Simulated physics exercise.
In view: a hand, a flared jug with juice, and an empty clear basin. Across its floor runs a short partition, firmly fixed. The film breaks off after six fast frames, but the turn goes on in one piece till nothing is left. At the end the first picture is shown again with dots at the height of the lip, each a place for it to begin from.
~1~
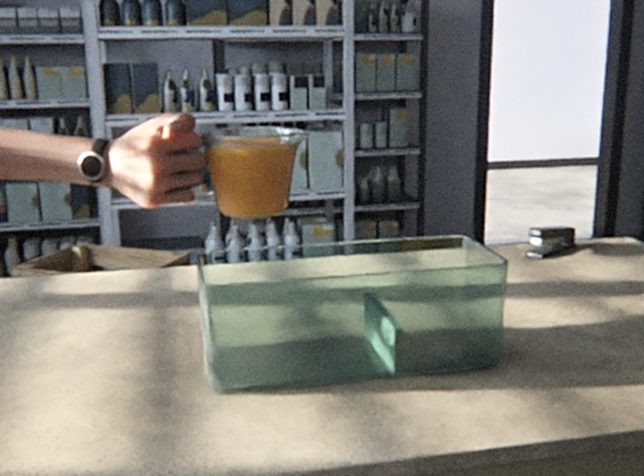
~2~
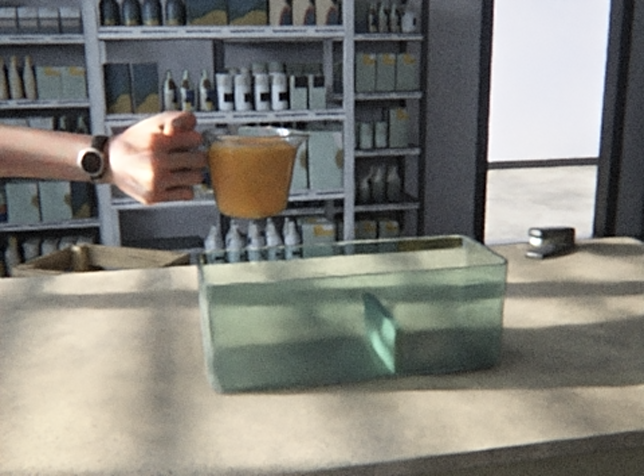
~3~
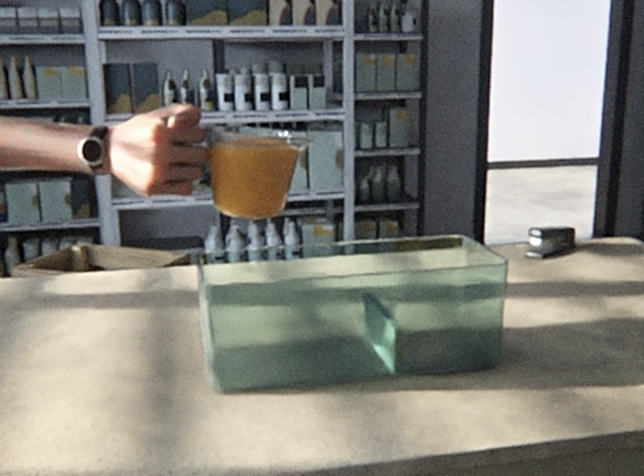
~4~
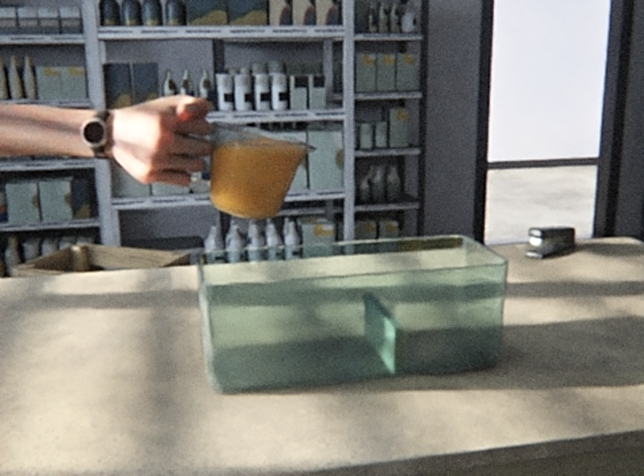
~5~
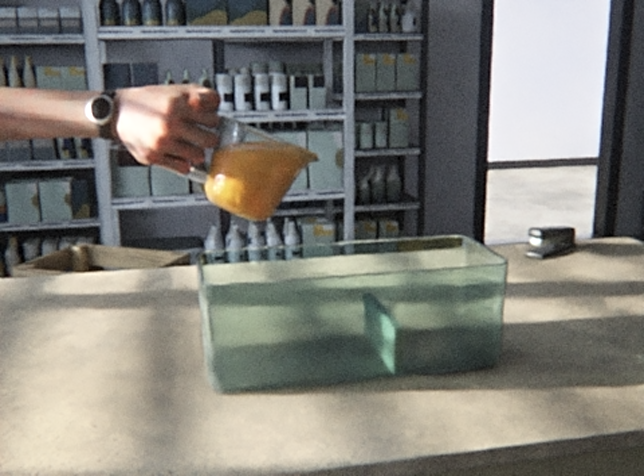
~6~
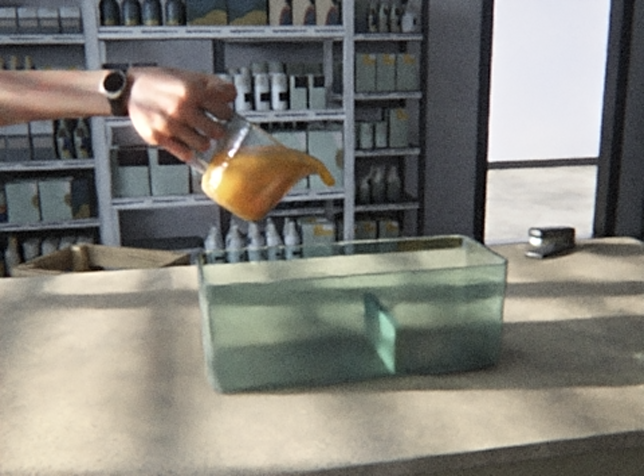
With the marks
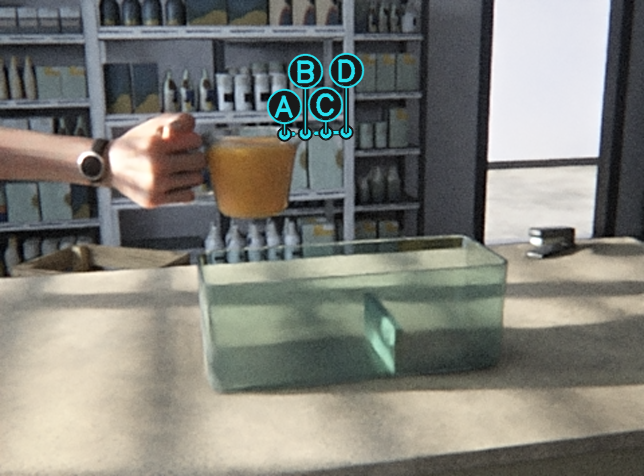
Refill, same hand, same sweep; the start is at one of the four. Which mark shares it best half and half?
Spot D.
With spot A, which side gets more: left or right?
The left one.
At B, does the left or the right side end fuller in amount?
The left side.
In cyan, A at (284, 134); B at (305, 133); C at (325, 132); D at (346, 132).
With A, about 96 % ends left of the wall and 3 % right of it.
With B, about 96 % ends left of the wall and 3 % right of it.
With C, about 83 % ends left of the wall and 16 % right of it.
With D, about 51 % ends left of the wall and 48 % right of it.
